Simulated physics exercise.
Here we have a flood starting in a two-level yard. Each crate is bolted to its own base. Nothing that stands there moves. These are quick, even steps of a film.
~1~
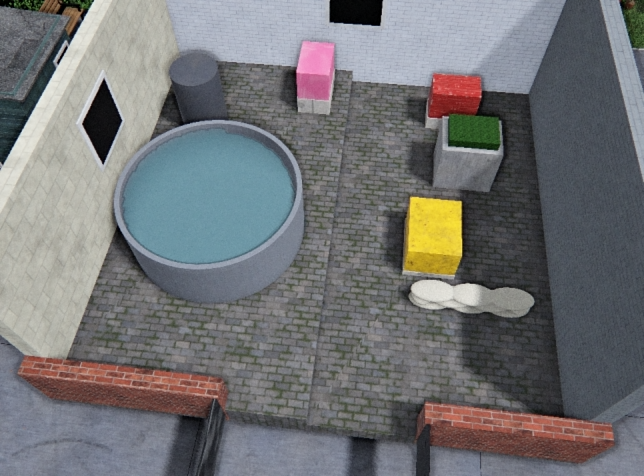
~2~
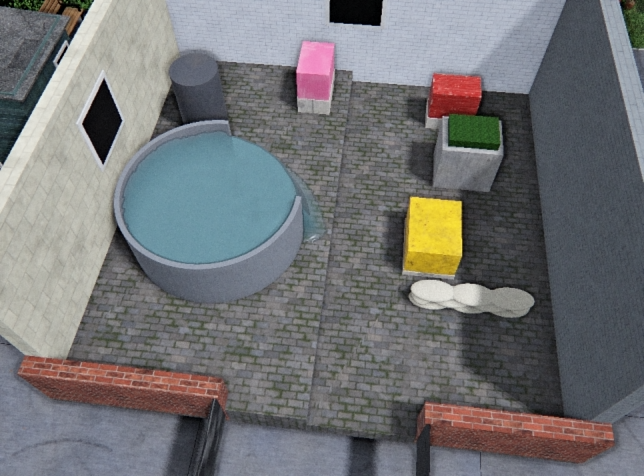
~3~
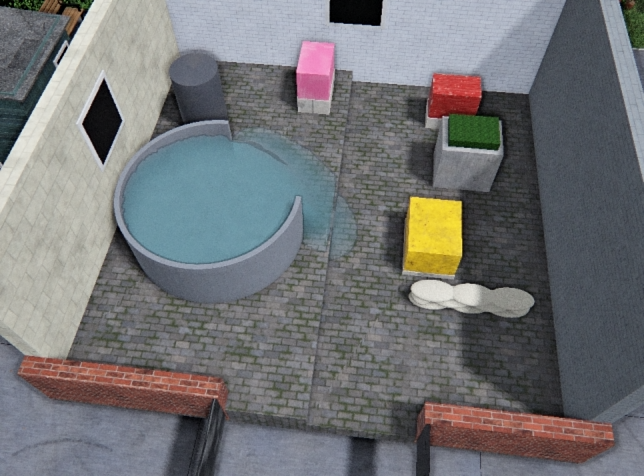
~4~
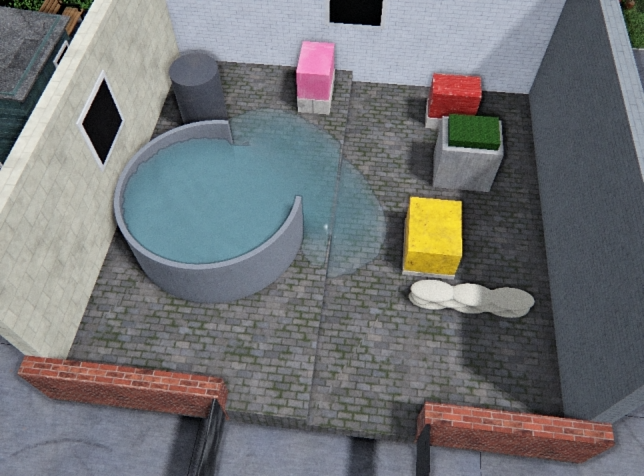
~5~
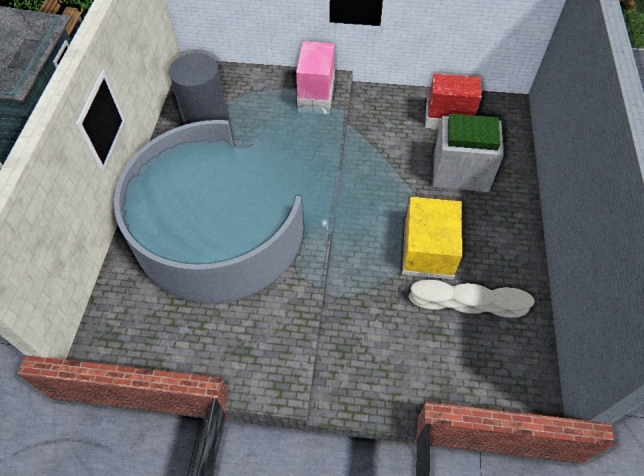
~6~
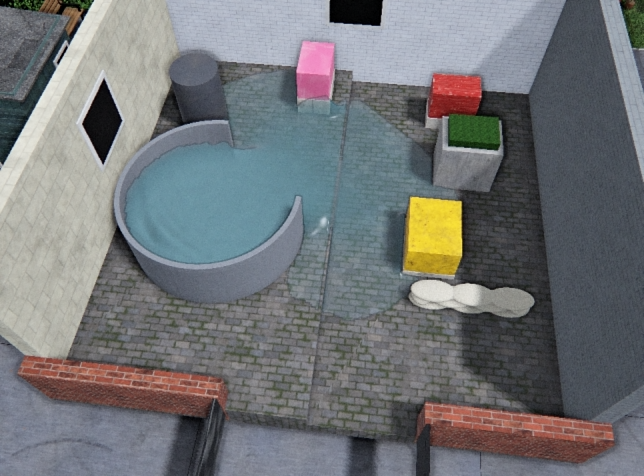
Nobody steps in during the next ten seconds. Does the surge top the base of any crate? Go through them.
One by one: The yellow crate is wetted; the pink crate is wetted; the red crate is wetted.
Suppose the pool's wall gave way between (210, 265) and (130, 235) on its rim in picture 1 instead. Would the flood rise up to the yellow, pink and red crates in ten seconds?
One by one: Yellow crate is wetted; pink crate escapes it; red crate keeps dry.
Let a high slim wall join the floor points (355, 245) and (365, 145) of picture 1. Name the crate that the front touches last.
That is the red one.
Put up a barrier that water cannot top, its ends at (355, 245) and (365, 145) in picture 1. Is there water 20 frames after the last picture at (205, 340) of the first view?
Answer: Free of water.
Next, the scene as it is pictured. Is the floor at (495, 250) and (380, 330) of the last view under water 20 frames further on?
In that order: Wet, flooded.
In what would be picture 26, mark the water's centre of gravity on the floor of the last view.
Roughly at (357, 175).
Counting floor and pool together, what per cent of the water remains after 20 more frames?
Close to 100 %.
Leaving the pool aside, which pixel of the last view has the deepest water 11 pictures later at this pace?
I would point to (420, 127).
A moment on, water covers 45 % of the floor; the yellow crate water round its plinth, the pink crate water round its plinth, the red crate water round its plinth.
Next, water covers 60 % of the floor; the yellow crate water round its plinth, the pink crate water round its plinth, the red crate water round its plinth.
Then, water covers 70 % of the floor; the yellow crate water round its plinth, the pink crate water round its plinth, the red crate water round its plinth.
Later, water covers 85 % of the floor; the yellow crate water round its plinth, the pink crate water round its plinth, the red crate water round its plinth.
In the end, water covers 95 % of the floor; the yellow crate was topped, the pink crate was topped, the red crate was topped.
